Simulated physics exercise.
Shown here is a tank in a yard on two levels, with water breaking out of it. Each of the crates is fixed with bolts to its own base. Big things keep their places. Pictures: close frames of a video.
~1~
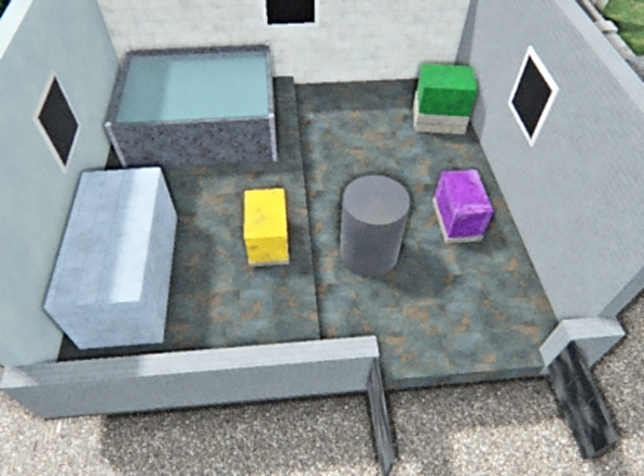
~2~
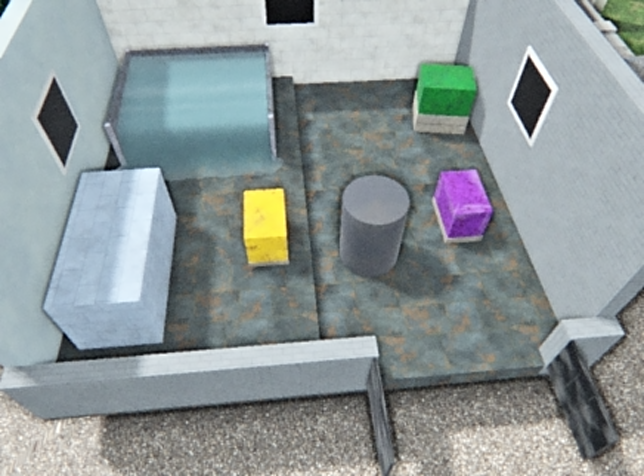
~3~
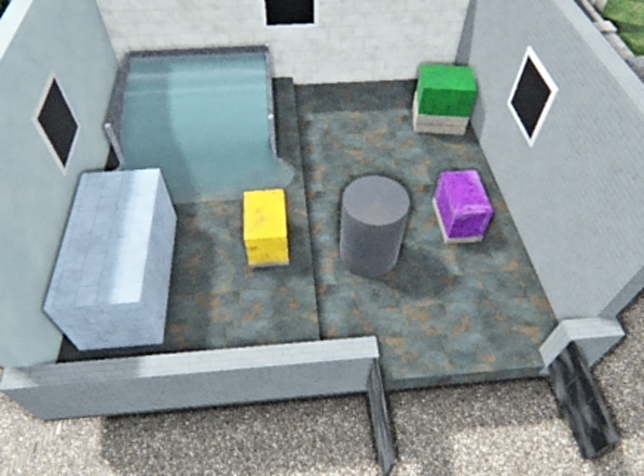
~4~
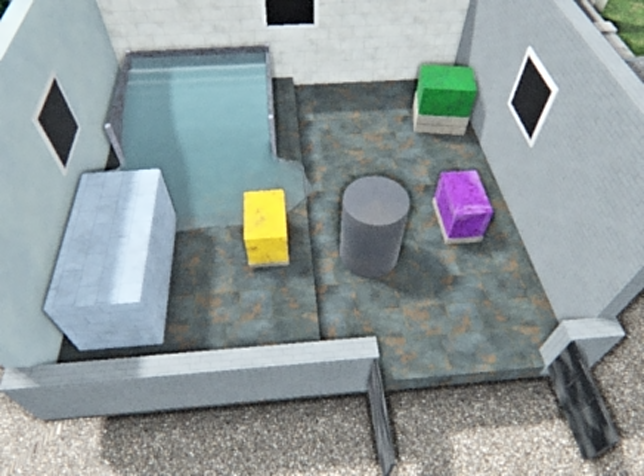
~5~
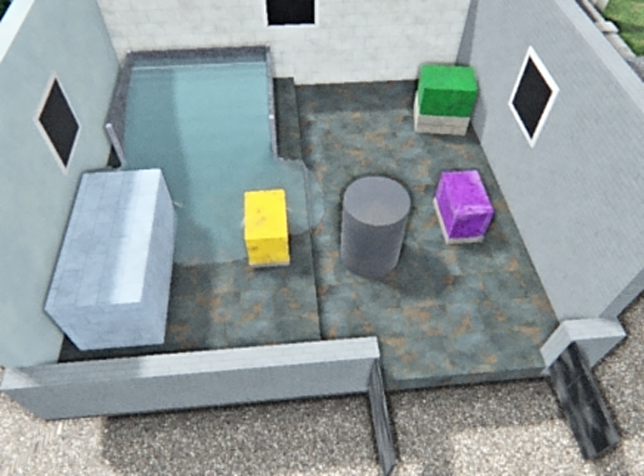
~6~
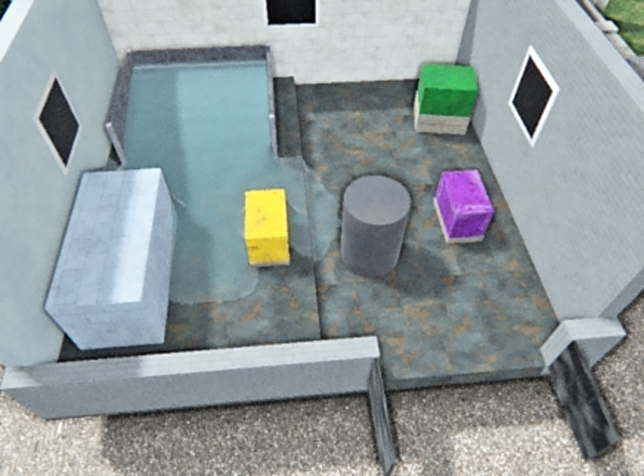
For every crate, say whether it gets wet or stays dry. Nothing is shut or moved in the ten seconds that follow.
As I see it, the yellow crate will be left wet; the purple crate will be left wet; the green crate will be left dry.
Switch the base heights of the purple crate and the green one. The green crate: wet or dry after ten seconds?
Note: Green crate is flooded.
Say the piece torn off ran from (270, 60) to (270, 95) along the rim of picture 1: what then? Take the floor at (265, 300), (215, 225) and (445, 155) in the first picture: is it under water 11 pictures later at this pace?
Spared, then spared, then sodden.
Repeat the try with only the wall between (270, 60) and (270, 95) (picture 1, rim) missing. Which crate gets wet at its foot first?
That would be the one in green.
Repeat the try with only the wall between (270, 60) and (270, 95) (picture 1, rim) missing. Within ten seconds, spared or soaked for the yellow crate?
I'd say the yellow crate never gets wet.
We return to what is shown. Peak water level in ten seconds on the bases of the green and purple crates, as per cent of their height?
Roughly 70 and 210 per cent respectively.
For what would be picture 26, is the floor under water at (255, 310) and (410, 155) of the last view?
Taking the two points in turn, the first is waterlogged and the second is waterlogged.
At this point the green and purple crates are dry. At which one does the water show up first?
My pick is the one in purple.
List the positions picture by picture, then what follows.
The water tank at (196, 86) is whole and still, in the first frame.
The front is at a hidden place, out from the gap at (198, 151), in the second frame.
Water pours out at (198, 153) and has run to (288, 180), in the third frame.
The front is at (304, 190), out from the gap at (199, 155), in the fourth frame.
The front is at (308, 222), out from the gap at (200, 155), in the fifth frame.
Water pours out at (200, 154) and has run to (225, 296), in the sixth frame.
A moment on, water covers 40 % of the floor; the yellow crate water round its plinth, the purple crate not reached, the green crate not reached.
Next, water covers 55 % of the floor; the yellow crate water round its plinth, the purple crate water round its plinth, the green crate not reached.
Then, water covers 75 % of the floor; the yellow crate water round its plinth, the purple crate water round its plinth, the green crate water round its plinth.
Later, water covers 95 % of the floor; the yellow crate water round its plinth, the purple crate water round its plinth, the green crate water round its plinth.
In the end, water covers 95 % of the floor; the yellow crate was topped, the purple crate was topped, the green crate stayed above the water.
